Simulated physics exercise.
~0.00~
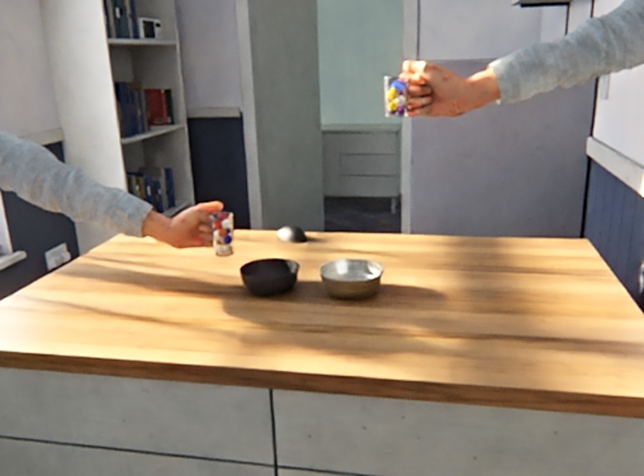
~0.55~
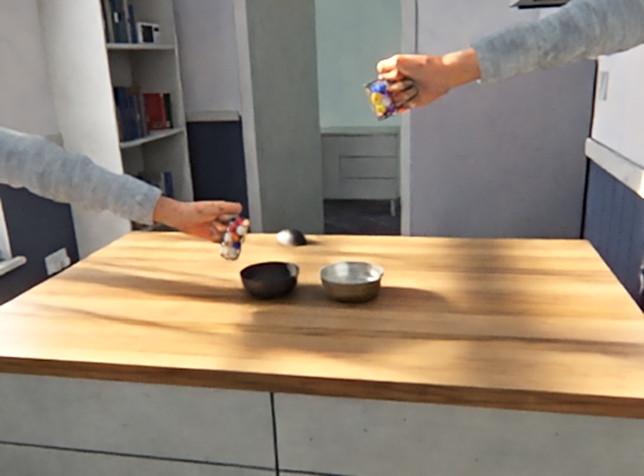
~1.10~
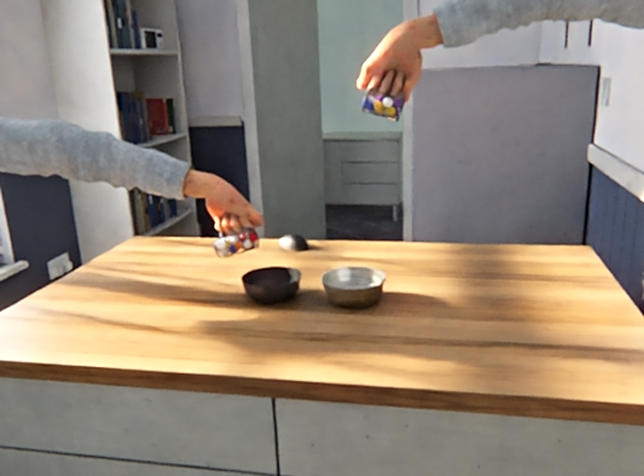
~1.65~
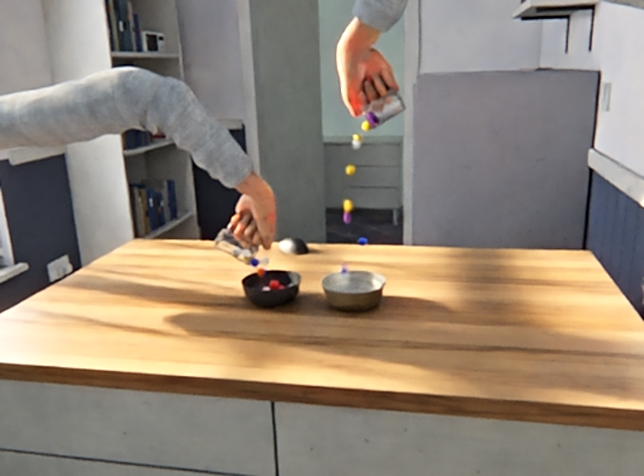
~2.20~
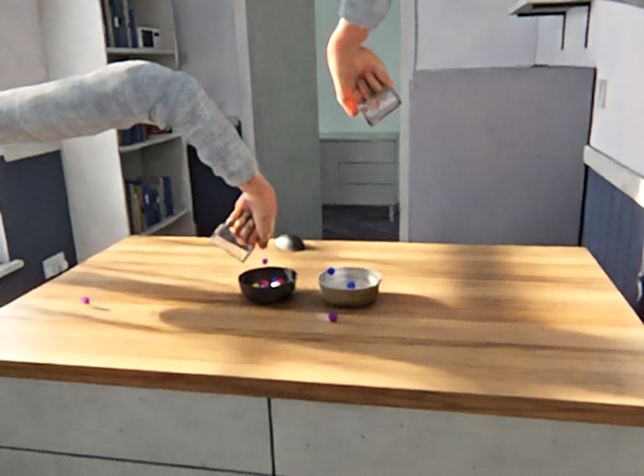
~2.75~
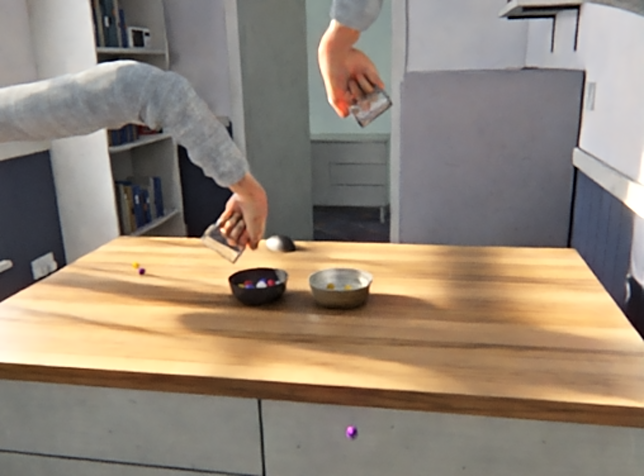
The clip opens on a wooden table with a dark bowl and a metallic bowl side by side, while two hands in grey sleeves hold clear cups of colourful pieces, the right one much higher. Both hands tilt their cups until they lie on their sides above the bowls. The pieces then spill out, the left ones dropping a short way and the right ones falling in a long string. As the cups turn upside down and empty, some pieces bounce across the table. The left pieces end up in the dark bowl, while some from the right end outside theirs.
